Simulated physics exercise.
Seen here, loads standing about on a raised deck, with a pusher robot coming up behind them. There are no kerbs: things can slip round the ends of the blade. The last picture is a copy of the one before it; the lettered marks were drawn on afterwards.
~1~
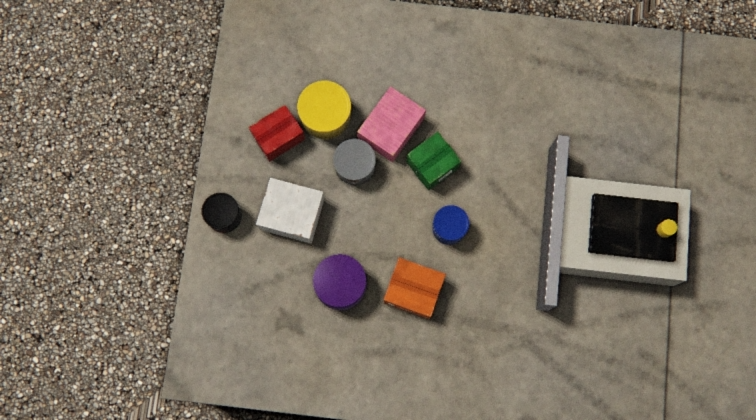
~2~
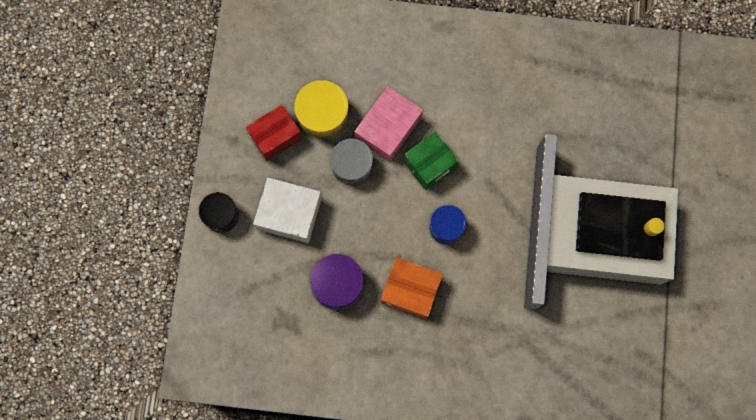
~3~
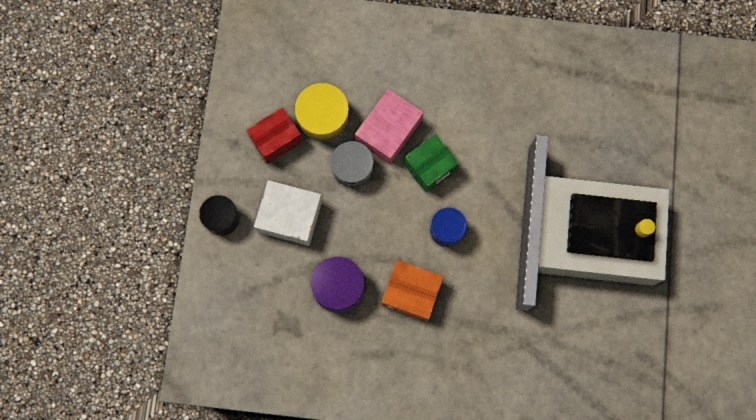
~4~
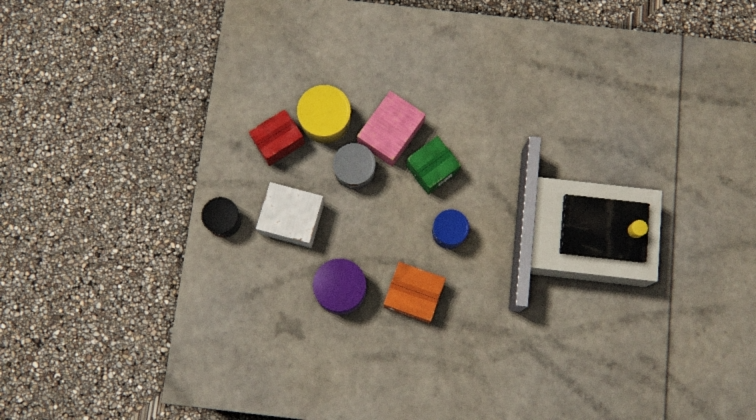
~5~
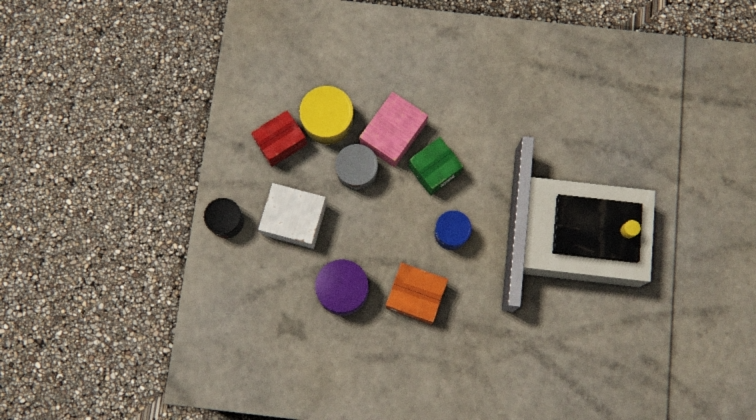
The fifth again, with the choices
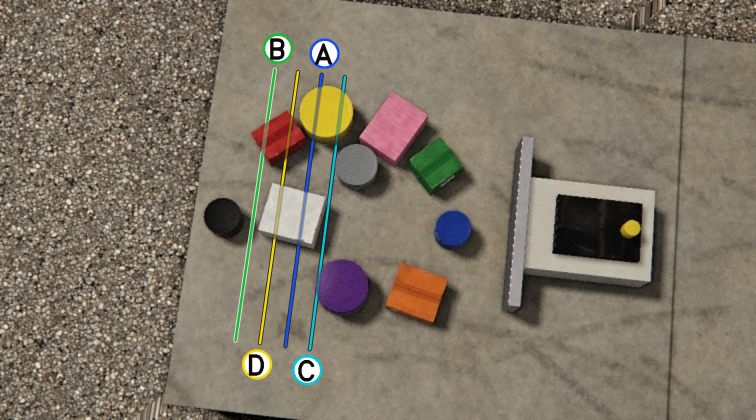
A pusher robot moves slowly left across a grey deck toward scattered colourful loads.
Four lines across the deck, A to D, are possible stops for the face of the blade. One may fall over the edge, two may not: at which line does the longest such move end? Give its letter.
At D, and not beyond.
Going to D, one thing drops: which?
The black pail goes over.
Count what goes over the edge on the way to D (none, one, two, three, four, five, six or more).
One.
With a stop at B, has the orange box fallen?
By then, no.
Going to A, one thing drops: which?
The black pail.
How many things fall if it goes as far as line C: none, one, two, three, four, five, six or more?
By then, none.
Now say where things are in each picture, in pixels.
In the first frame, yellow pail (325, 111); orange box (415, 289); purple canister (340, 283).
In the second frame, robot (615, 225); pink crate (389, 125).
In the third frame, robot (605, 226); black pail (220, 216).
In the fourth frame, robot (598, 227); blue pail (450, 230).
In the fifth frame, robot (591, 227); white crate (293, 216); yellow pail (327, 116); orange box (417, 294).
On the copy, A at (304, 206); B at (256, 201); C at (328, 209); D at (280, 203).
On D. First, robot (503, 218); orange box (393, 292); green box (404, 172).
Then, robot (414, 208); red box (274, 140); purple canister (256, 278).
Finally, robot (349, 200); black pail over the edge; purple canister (192, 270); one fallen.
By contrast, A is within the limit but short; B drops three; C is within the limit but short.
